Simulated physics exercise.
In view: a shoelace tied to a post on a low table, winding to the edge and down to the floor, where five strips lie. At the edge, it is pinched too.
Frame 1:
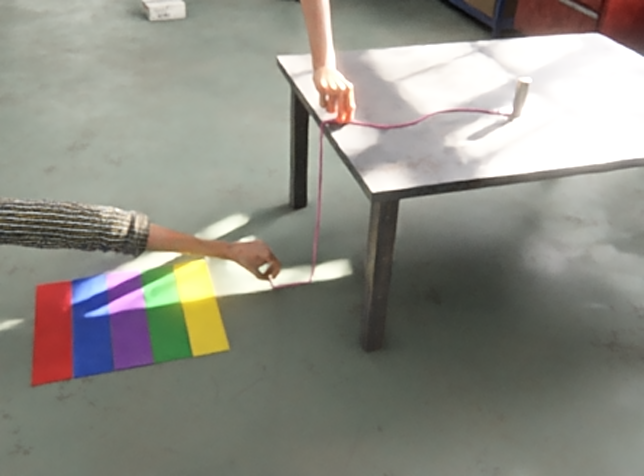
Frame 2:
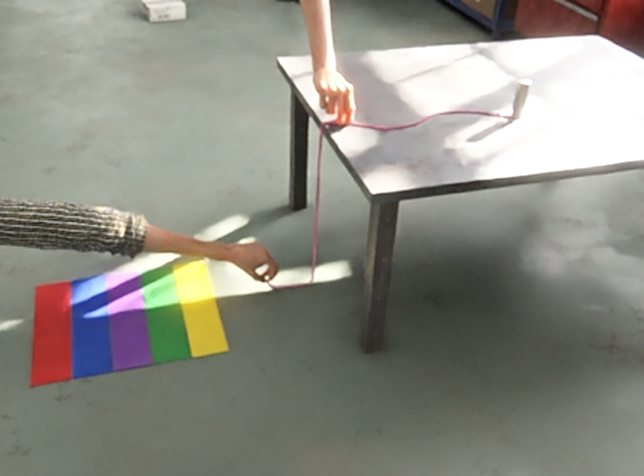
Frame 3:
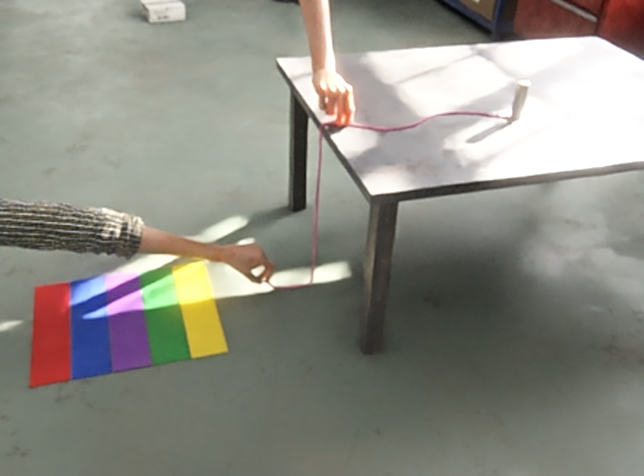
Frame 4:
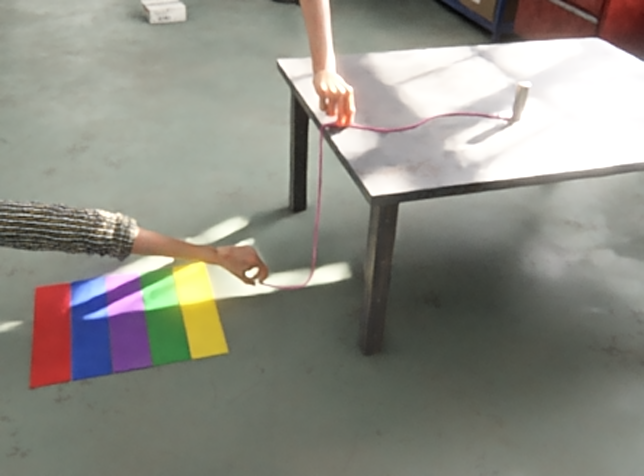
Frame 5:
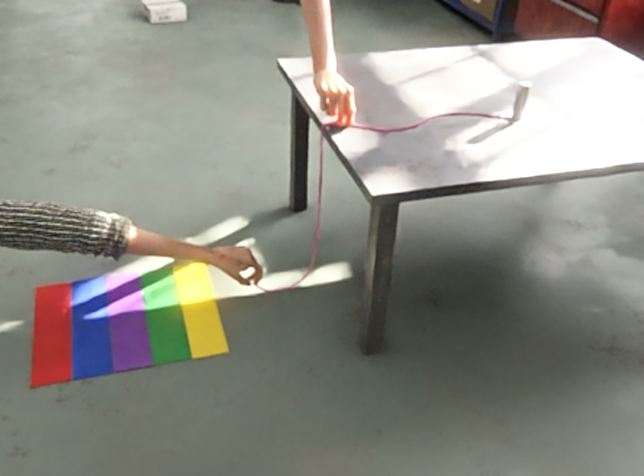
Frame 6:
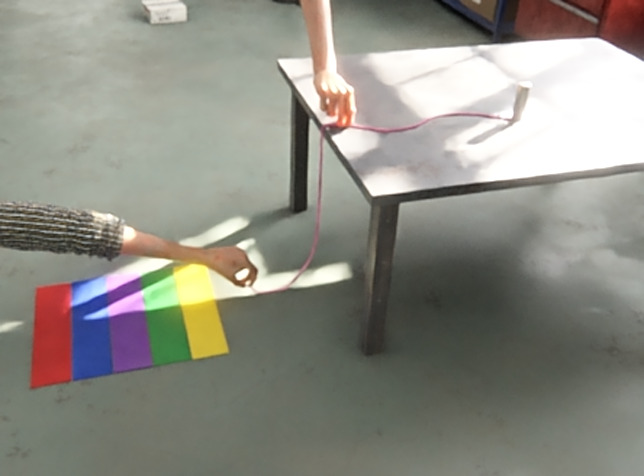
A hand near the floor drawing a thin red cord slightly left beside coloured strips, another hand pinching it at the table edge.
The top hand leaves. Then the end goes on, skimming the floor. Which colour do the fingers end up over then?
They end up over the purple strip.
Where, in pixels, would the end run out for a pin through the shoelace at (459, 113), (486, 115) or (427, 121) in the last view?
Expect roughly (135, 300) for the first, (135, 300) for the second and (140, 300) for the third.
Soon after, end near (182, 294); over yellow.
Then, end near (149, 299); over green.
At full stretch, end near (128, 303); over purple. It halts on the purple strip.
